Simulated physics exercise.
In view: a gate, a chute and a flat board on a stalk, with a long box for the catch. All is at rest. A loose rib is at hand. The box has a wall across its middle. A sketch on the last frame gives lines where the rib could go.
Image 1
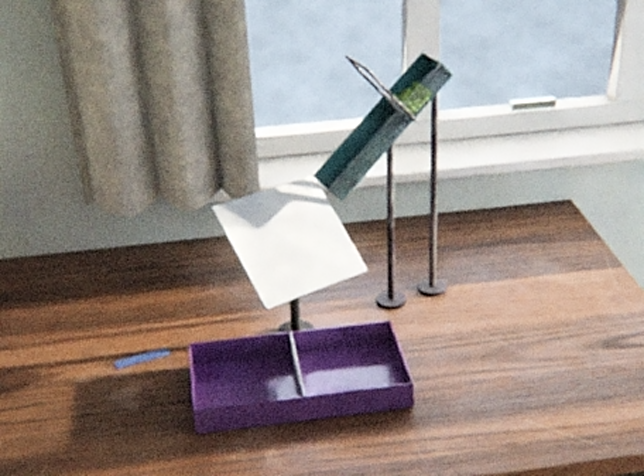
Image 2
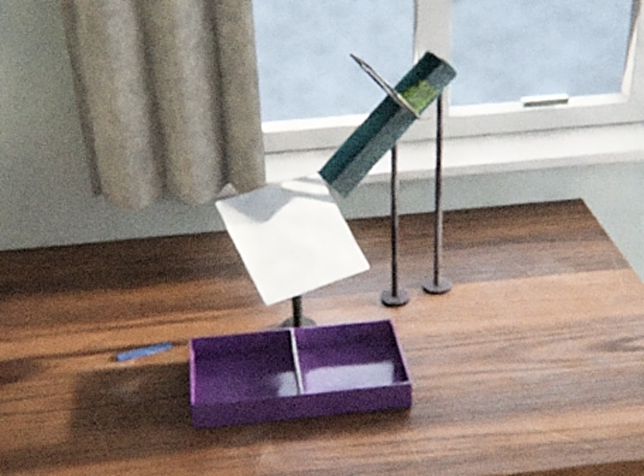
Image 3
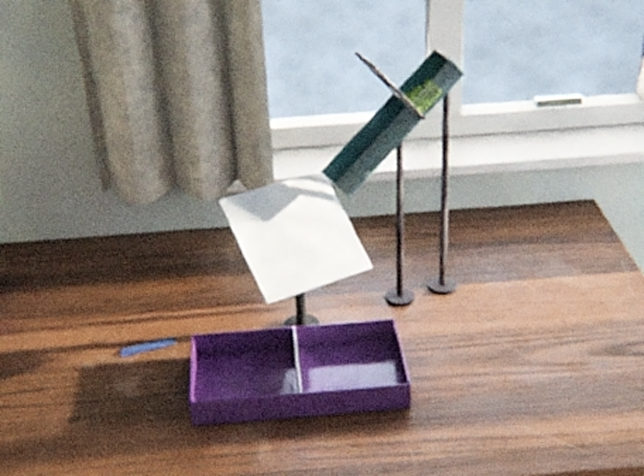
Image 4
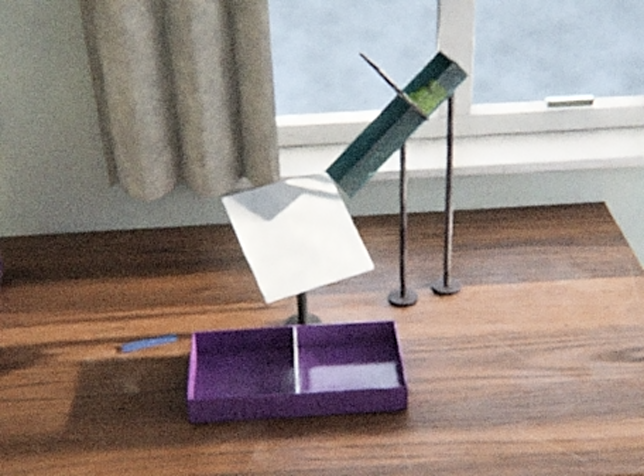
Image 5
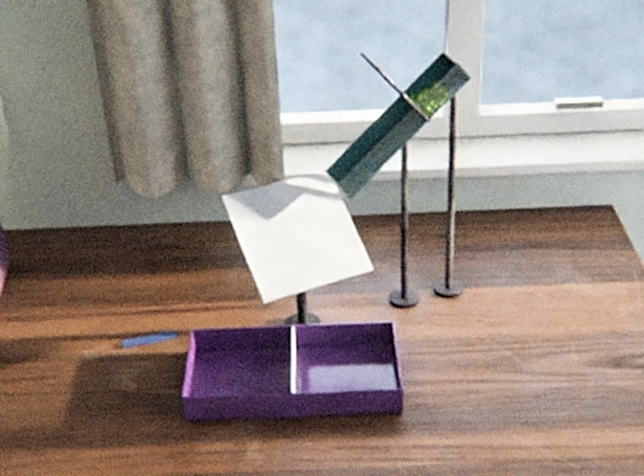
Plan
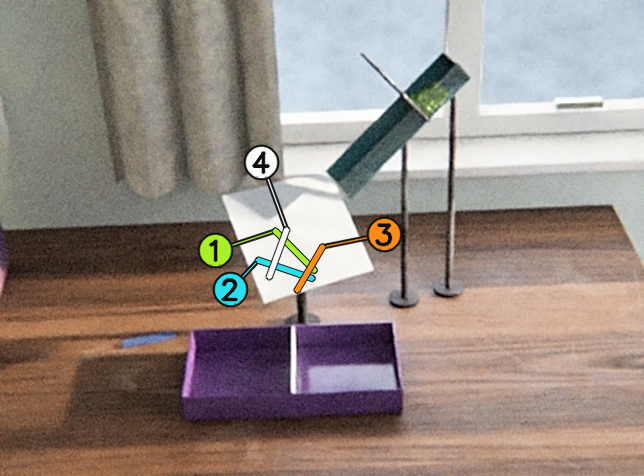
In the video, a tilted teal chute holding a green load stands above a slanted white board and a divided purple box on a wooden table; the viewpoint shifts slightly while the objects stay still.
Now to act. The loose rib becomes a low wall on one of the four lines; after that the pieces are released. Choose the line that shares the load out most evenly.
Best: 4.
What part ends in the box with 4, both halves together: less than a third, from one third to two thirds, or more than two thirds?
Line 4 gives more than two thirds.
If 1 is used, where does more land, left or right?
The right half.
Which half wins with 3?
The left half.
On the marked copy, line 1 from (275, 230) to (314, 270); line 2 from (258, 260) to (312, 278); line 3 from (322, 246) to (297, 290); line 4 from (286, 229) to (269, 276).
For line 1, of what is caught, none in the left half, all in the right.
For line 2, of what is caught, a small part in the left half, nearly all in the right.
For line 3, of what is caught, nearly all in the left half, a small part in the right.
For line 4, of what is caught, about half in the left half, about half in the right.
